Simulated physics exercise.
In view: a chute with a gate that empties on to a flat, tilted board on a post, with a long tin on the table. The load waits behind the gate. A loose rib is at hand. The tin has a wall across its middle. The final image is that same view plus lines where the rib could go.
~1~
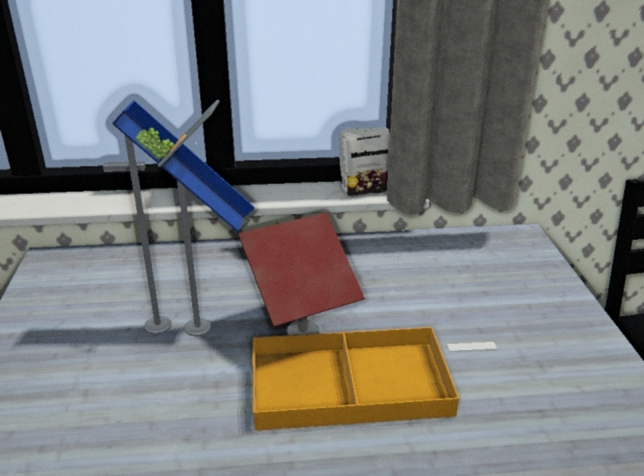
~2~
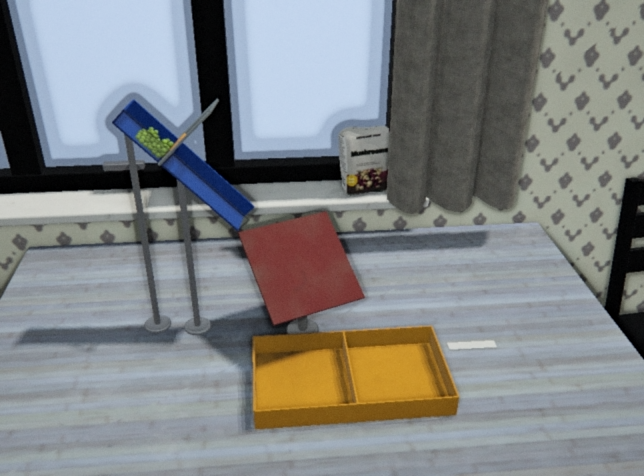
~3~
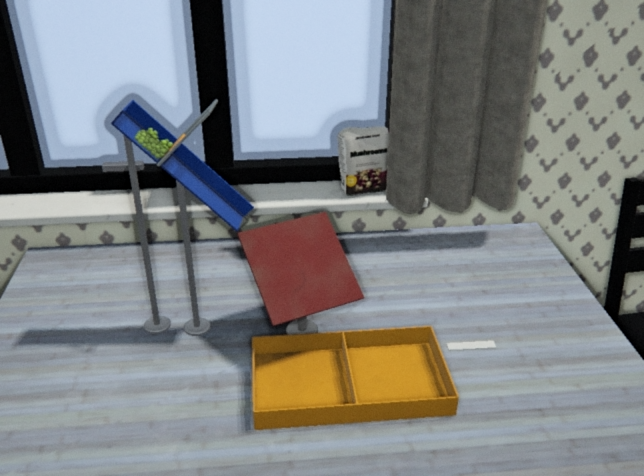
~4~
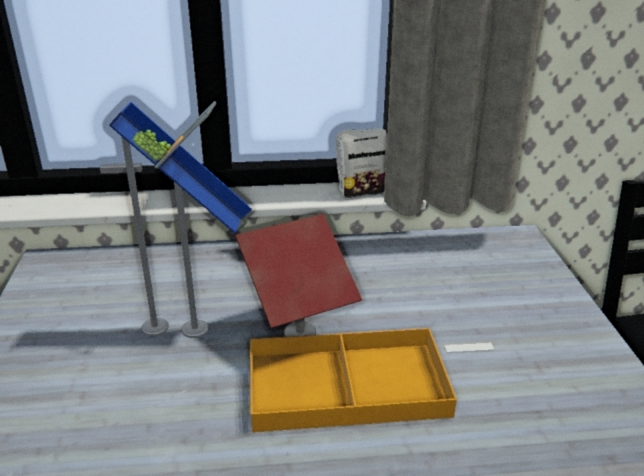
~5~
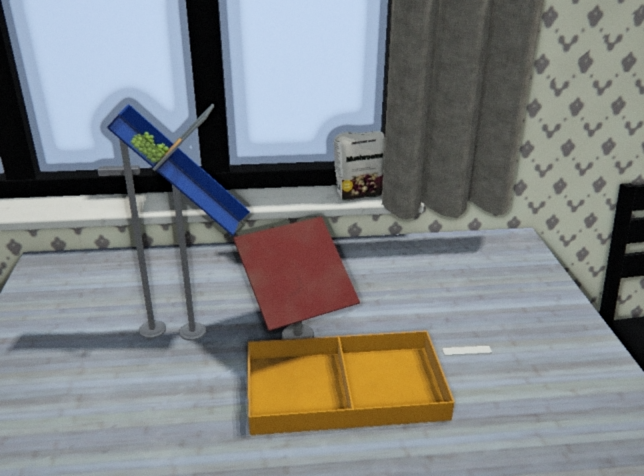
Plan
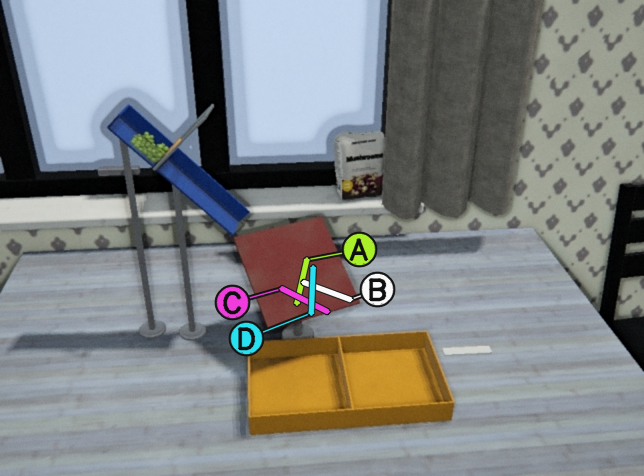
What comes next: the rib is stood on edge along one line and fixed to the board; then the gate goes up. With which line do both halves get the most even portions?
Choose B.
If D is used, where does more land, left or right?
More lands on the left.
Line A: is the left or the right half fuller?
The left half.
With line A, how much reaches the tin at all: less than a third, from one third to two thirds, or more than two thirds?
It is more than two thirds.
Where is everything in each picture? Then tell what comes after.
Load behind the gate at (156, 146), dried peas; lip of the chute at (241, 225), sloping fairly steeply, in the first picture.
Middle of the board at (302, 265), tilted fairly steeply; middle of its low edge at (321, 311); of its high edge at (284, 221), in the second picture.
Front corners of the tin at (254, 411) and (458, 397); front end of its middle wall at (357, 404); gate still shut at (179, 142), in the third picture.
Middle of the load at (153, 148); lip at (238, 227), in the fourth picture.
Middle of the load at (151, 150); lip at (236, 229), in the fifth picture.
On the marked copy, line A from (306, 259) to (296, 303); line B from (303, 282) to (350, 299); line C from (281, 288) to (327, 311); line D from (313, 267) to (311, 313).
With A, of what is caught, nearly all in the left half, a stray few in the right.
With B, of what is caught, about half in the left half, about half in the right.
With C, of what is caught, a small part in the left half, most in the right.
With D, of what is caught, nearly all in the left half, a stray few in the right.
